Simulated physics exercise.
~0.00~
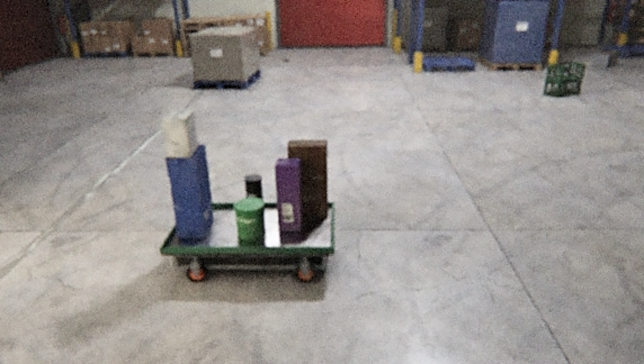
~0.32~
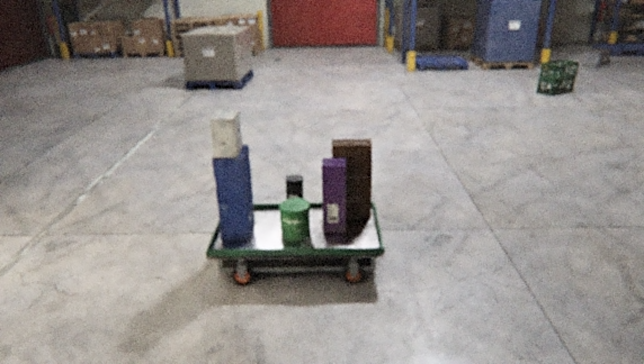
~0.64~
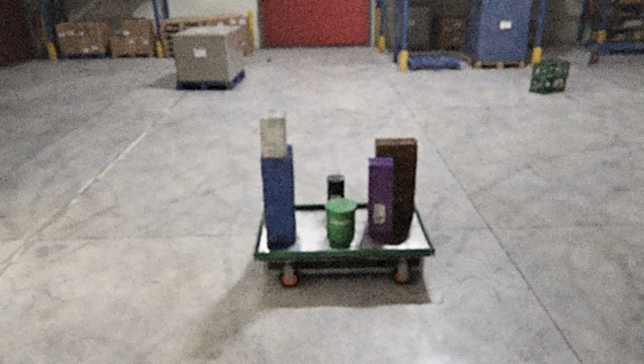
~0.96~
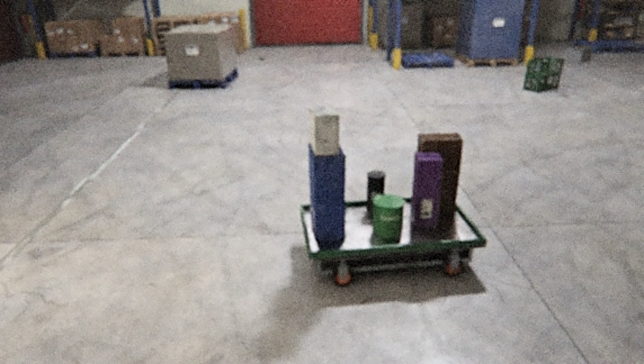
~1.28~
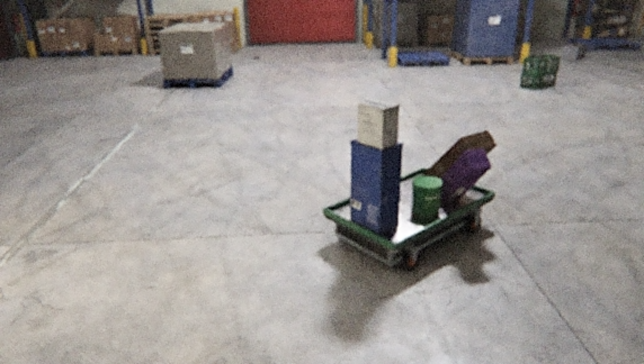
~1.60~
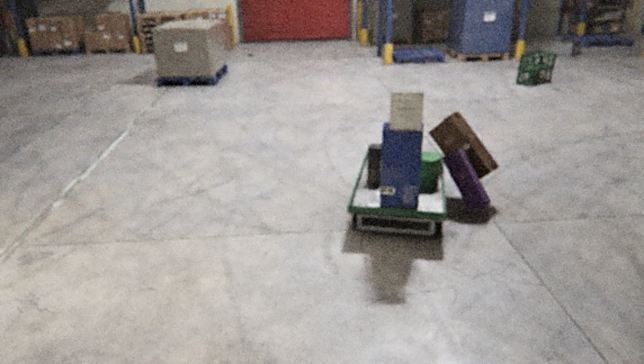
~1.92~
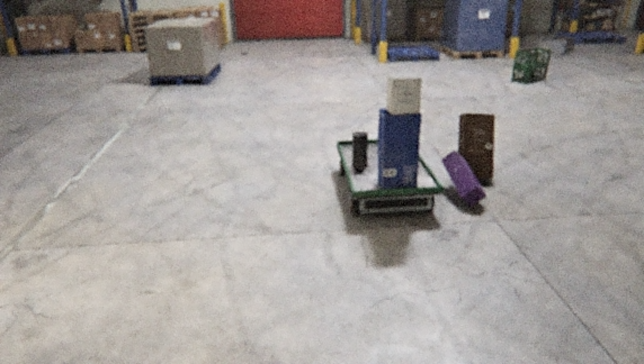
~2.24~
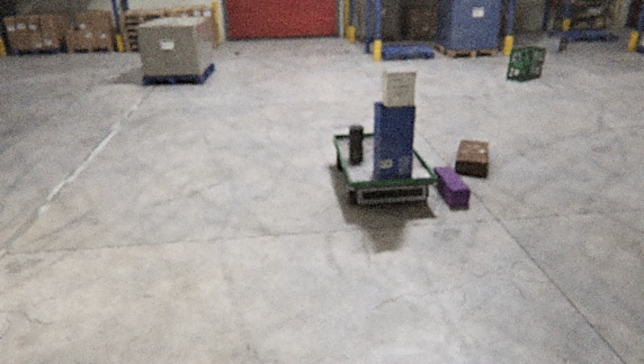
The video shows a green-rimmed cart carrying boxes, a green pail and a black canister rightward across a warehouse floor, then turning away from the camera. The brown and purple boxes tip off its right side and end up lying on the floor, while the stacked white and blue boxes stay upright aboard.
